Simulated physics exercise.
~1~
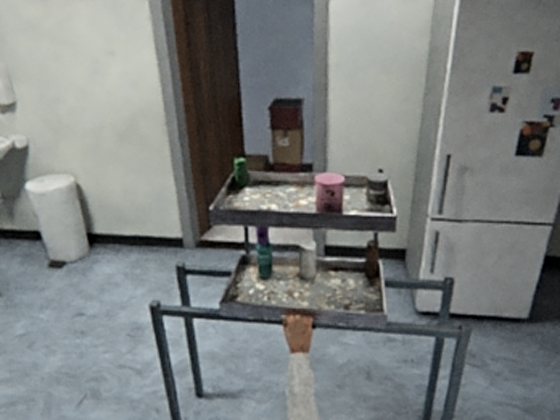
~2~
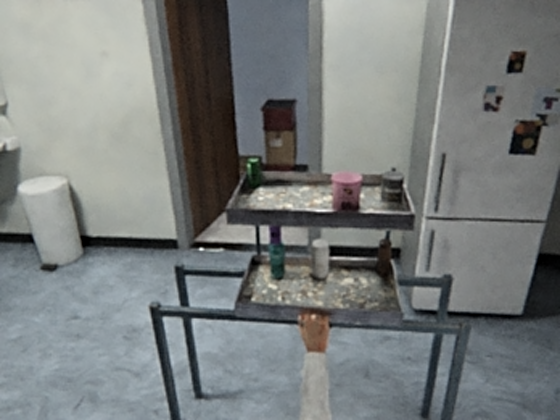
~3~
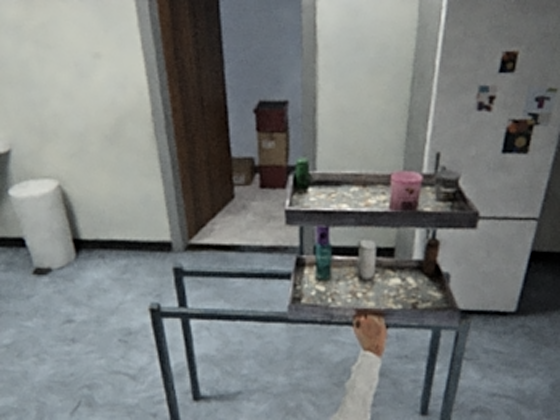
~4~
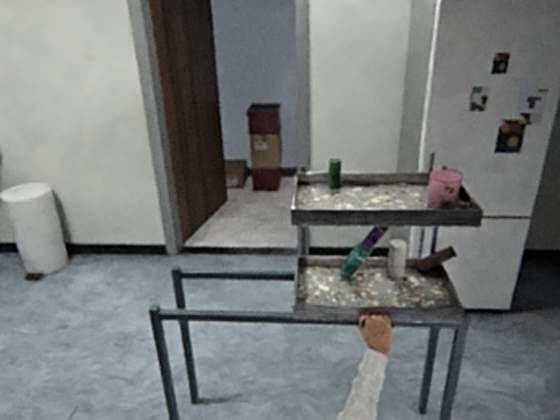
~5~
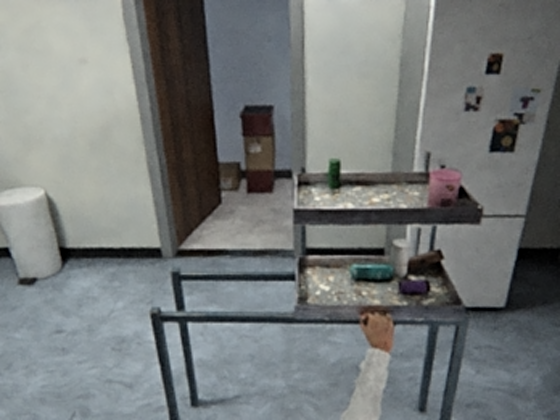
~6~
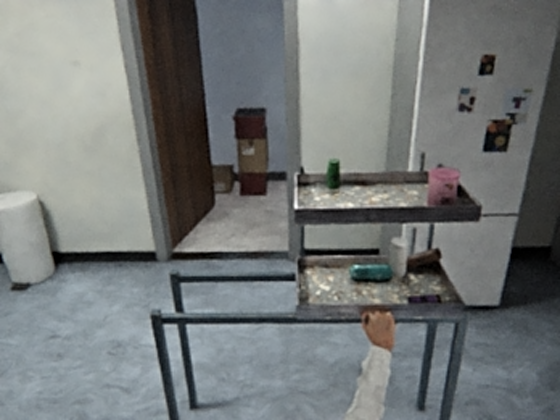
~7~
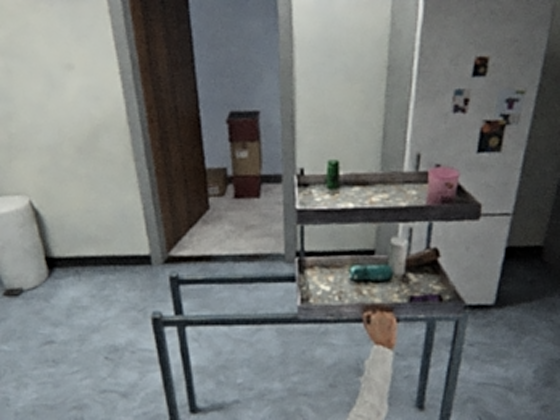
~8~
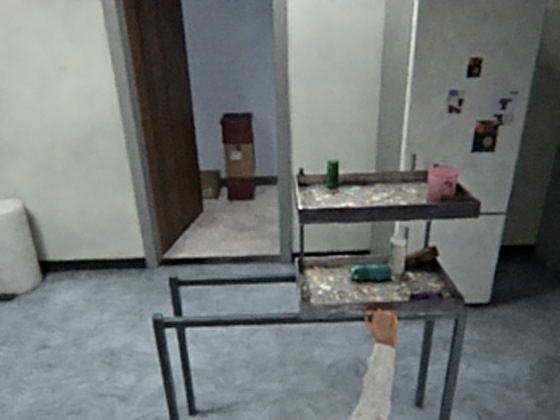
A two-level metal rack tray stands on a blue-grey floor before an open doorway and white fridge, seen from the front in a slowly drifting view, a hand at its lower edge. A green shaker, pink tin and grey tin stand on top, with turquoise, purple, white and brown containers below. The tray slides right along its rails, gathering speed, and stops abruptly at the right end. The brown and purple shakers and turquoise can tip over, while the green shaker and pink tin shift right. Finally the three lie toppled, and the white jar still stands.
